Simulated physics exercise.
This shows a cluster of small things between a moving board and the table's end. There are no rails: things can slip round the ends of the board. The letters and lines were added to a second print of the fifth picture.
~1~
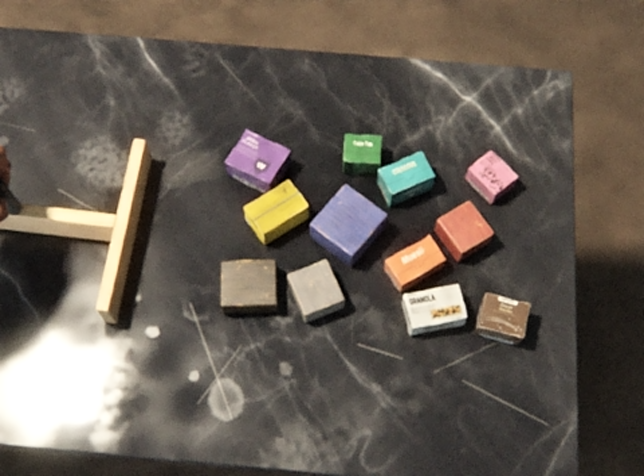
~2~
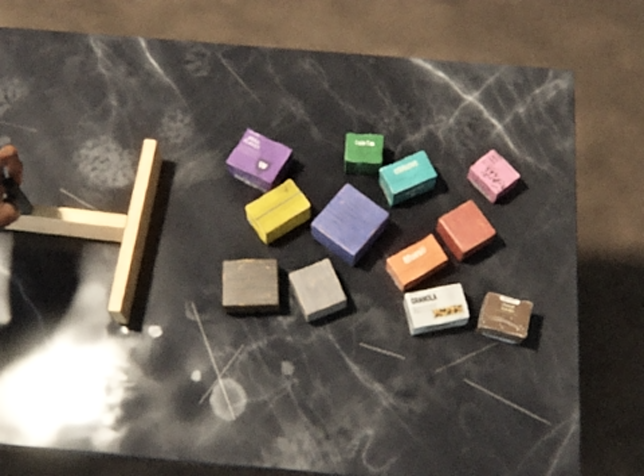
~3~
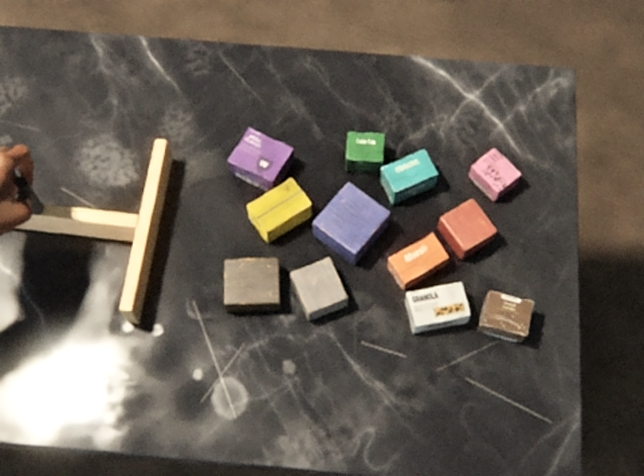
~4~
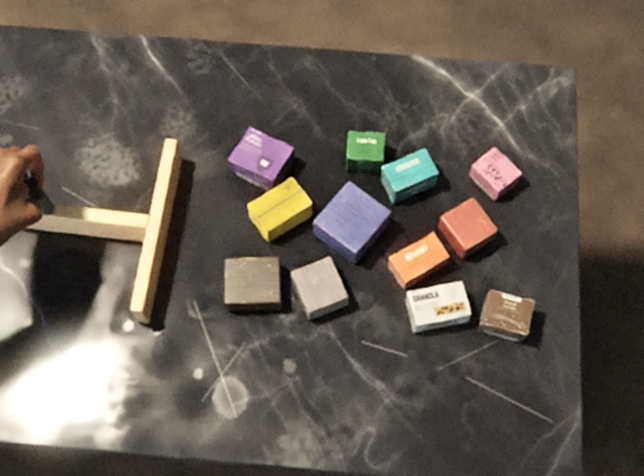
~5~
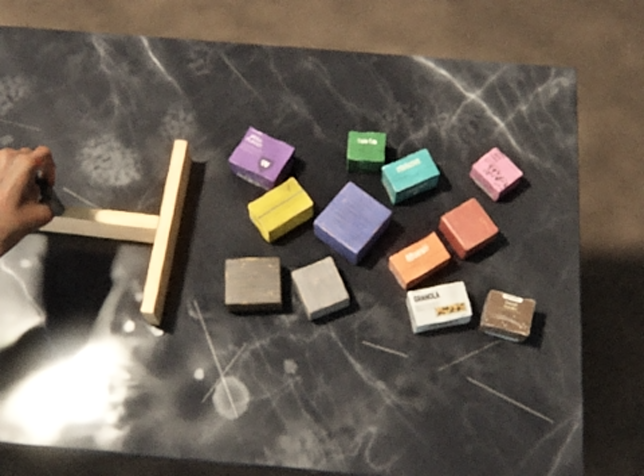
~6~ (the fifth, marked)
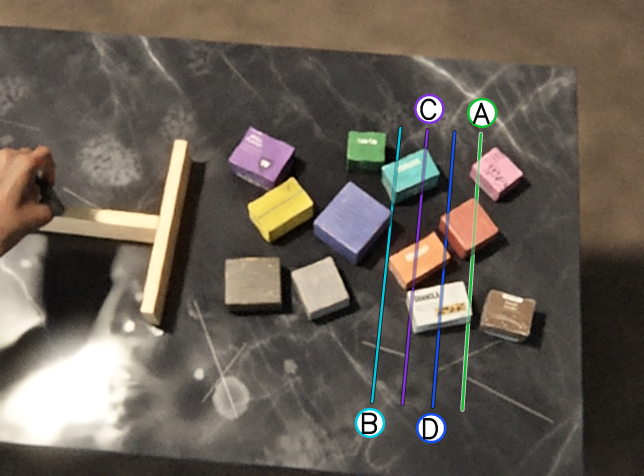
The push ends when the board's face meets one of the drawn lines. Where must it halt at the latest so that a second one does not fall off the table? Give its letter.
D is the last line within the limit.
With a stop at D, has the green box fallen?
No.
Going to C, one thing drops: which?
It is the brown box.
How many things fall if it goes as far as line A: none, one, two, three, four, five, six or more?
By then, two.
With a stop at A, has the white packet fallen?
By then, yes.
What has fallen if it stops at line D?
The brown box.
On the marked copy, A at (472, 264); B at (387, 257); C at (416, 259); D at (444, 261).
Taking D. A third of the way, board (265, 231); purple packet (310, 151); black block (293, 291).
Two thirds of the way, board (366, 239); brown box (545, 326); white packet (492, 322).
When it is over, board (444, 245); brown box over the edge; white packet (571, 342); one fallen.
As for the rest, A drops two; B is within the limit but short; C is within the limit but short.
